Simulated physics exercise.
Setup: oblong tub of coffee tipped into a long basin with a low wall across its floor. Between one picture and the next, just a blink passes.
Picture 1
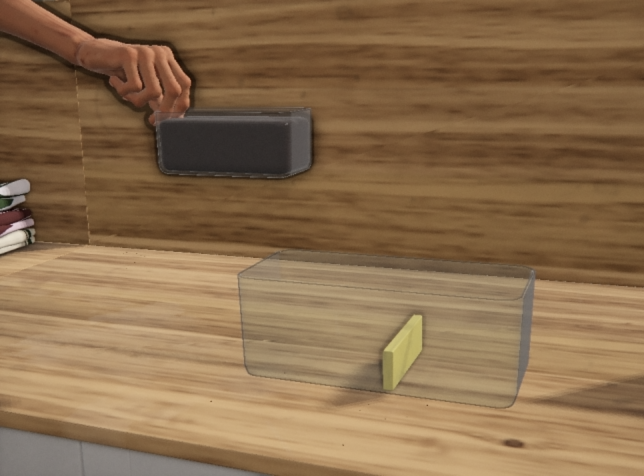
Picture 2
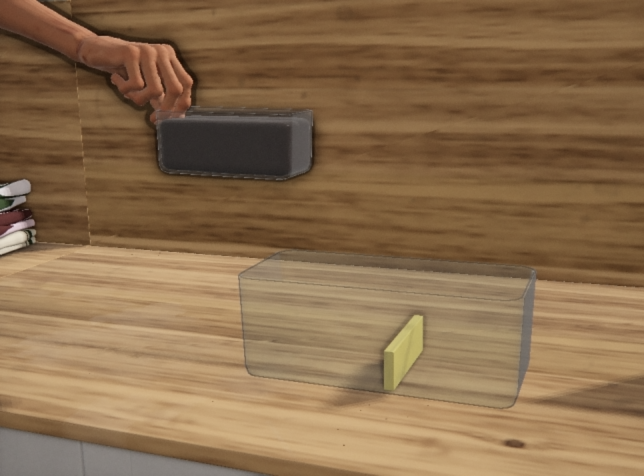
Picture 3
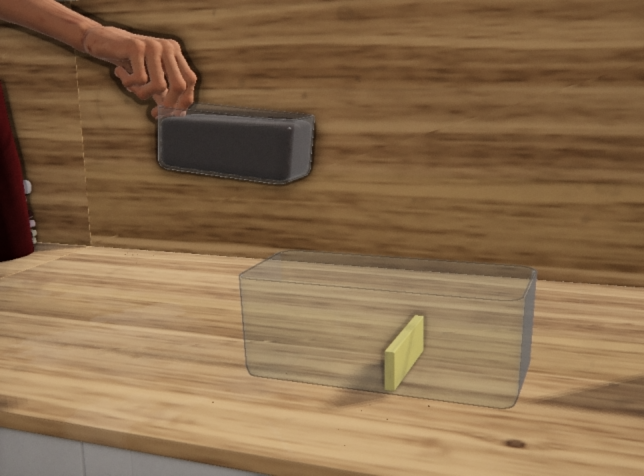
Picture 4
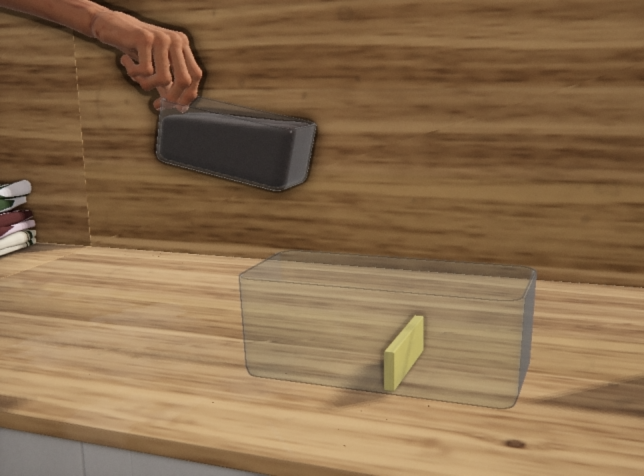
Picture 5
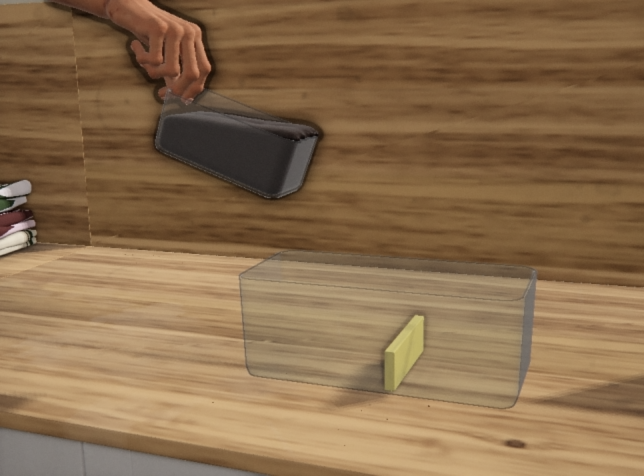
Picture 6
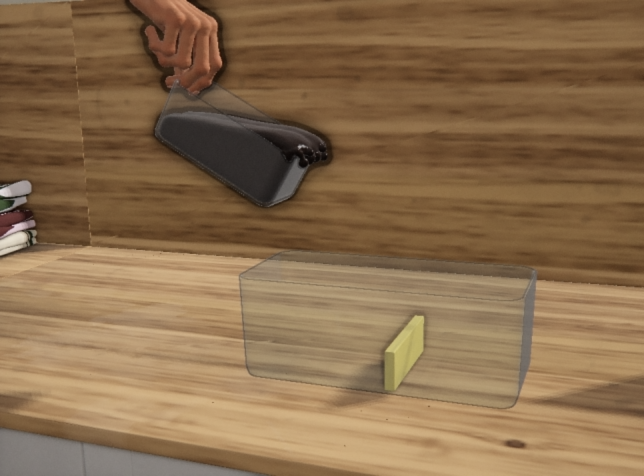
A hand tilted an oblong tub of dark coffee down to the right, slowly at first and then more steeply, until a little slipped over its edge above a clear basin with a low yellow wall.
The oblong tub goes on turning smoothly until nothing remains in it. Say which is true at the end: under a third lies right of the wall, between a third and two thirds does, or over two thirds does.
Under a third lies right of the wall.
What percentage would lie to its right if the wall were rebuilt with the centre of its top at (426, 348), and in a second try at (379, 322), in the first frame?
Roughly 20 % and then 15 %.
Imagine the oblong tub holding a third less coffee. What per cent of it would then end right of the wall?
Close to 5 per cent, more or less.
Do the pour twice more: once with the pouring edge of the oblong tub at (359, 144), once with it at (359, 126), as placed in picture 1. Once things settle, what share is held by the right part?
Estimate, first then second: 55 per cent and 55 per cent.
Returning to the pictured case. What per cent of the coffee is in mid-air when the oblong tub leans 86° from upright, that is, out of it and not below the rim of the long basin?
Something like 45 per cent of it.
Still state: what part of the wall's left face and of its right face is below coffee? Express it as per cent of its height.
I'd say close to 60 per cent on the left side and 10 on the right.
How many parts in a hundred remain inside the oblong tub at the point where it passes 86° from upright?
Remaining fraction: Approx. 20 %.
A moment on, the oblong tub is tipped on its side and 19 per cent is still to pour, 35 is left of the wall and 0 right of it.
Next, the oblong tub is tipped right over and 5 per cent is still to pour, 82 is left of the wall and 4 right of it.
Then the oblong tub is tipped right over and 1 per cent is still to pour, 82 is left of the wall and 8 right of it.
Later the oblong tub is tipped right over and 0 per cent is still to pour, 84 is left of the wall and 9 right of it.
Finally, 83 per cent lies left of the wall, 9 right of it and 7 outside.
